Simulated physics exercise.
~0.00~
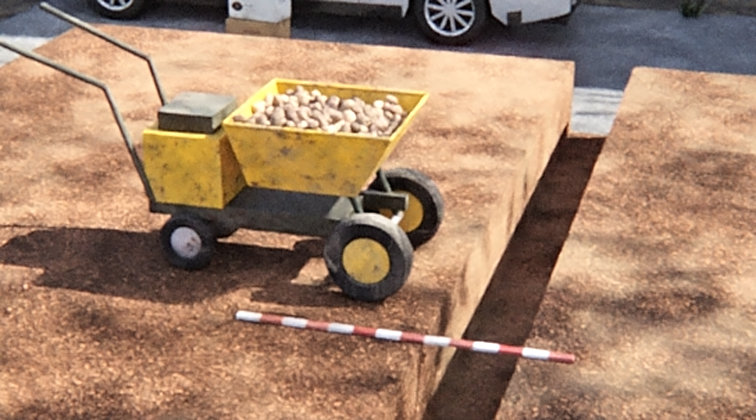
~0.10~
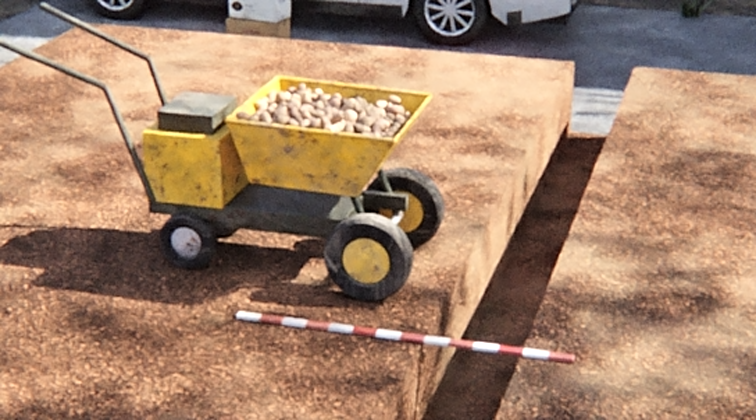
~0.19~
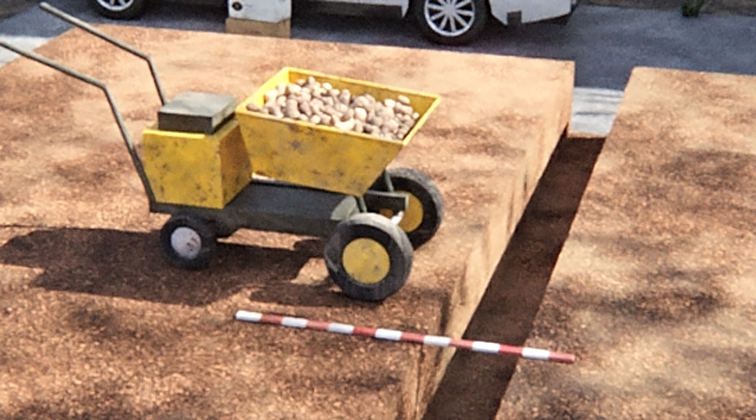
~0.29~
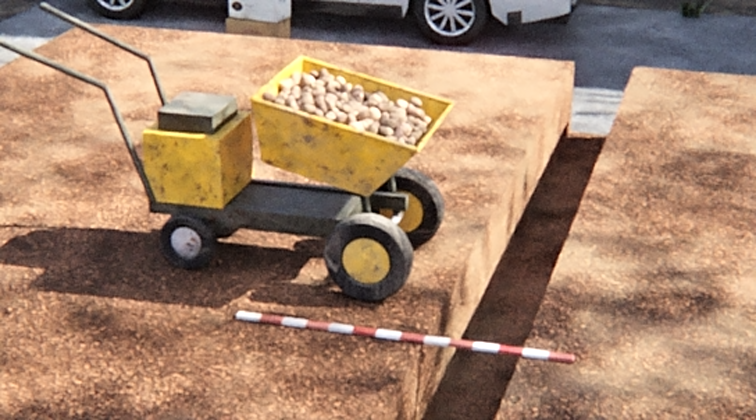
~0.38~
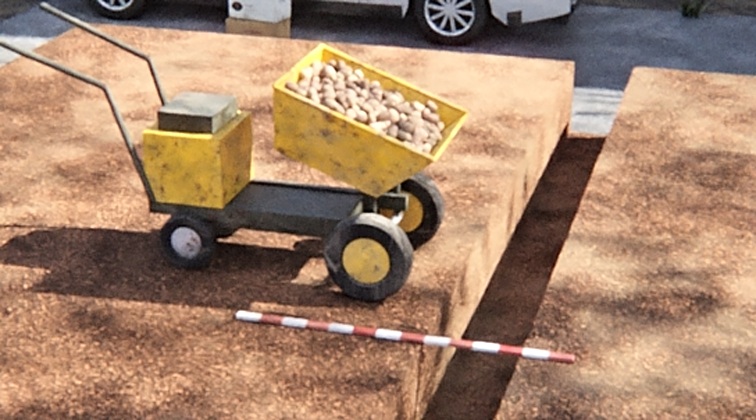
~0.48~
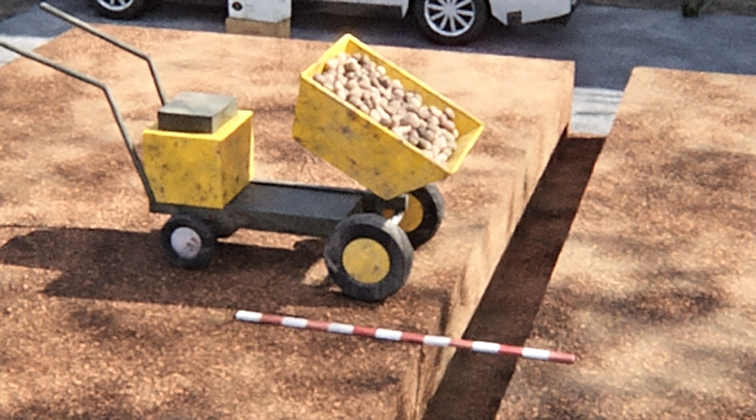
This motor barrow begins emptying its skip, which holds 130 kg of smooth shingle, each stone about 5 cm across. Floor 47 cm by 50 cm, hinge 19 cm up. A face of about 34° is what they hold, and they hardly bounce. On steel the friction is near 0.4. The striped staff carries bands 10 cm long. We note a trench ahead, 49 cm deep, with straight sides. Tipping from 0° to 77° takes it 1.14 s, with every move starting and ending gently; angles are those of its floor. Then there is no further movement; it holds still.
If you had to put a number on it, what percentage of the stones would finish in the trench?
I'd put it at about 41 percent.
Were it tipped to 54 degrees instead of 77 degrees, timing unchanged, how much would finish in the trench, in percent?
Then about 25 per cent.
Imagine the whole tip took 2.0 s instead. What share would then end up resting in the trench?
It would be near 50 per cent.
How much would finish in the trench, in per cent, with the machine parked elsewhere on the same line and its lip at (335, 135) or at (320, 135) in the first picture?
The first start gives about 95 per cent, the second about 100.
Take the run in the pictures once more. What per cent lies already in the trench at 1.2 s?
I'd put it near 15 per cent.
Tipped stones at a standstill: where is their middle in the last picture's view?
The tipped stones centre close to (571, 289).
After 0.9 s the floor is at 65°; 98 % in the skip, 2 % in the trench; the foremost stones are at (525, 223).
After 1.2 s the floor is at 77°; 42 % in the skip, 14 % in the trench, 44 % past the trench; the foremost stones are at (667, 306).
After 1.6 s the floor is at 77°; 15 % in the skip, 27 % in the trench, 59 % past the trench; the foremost stones are past the picture's edge.
After 3.5 s the floor is at 77°; 0 % in the skip, 41 % in the trench, 59 % past the trench; the foremost stones are past the picture's edge.
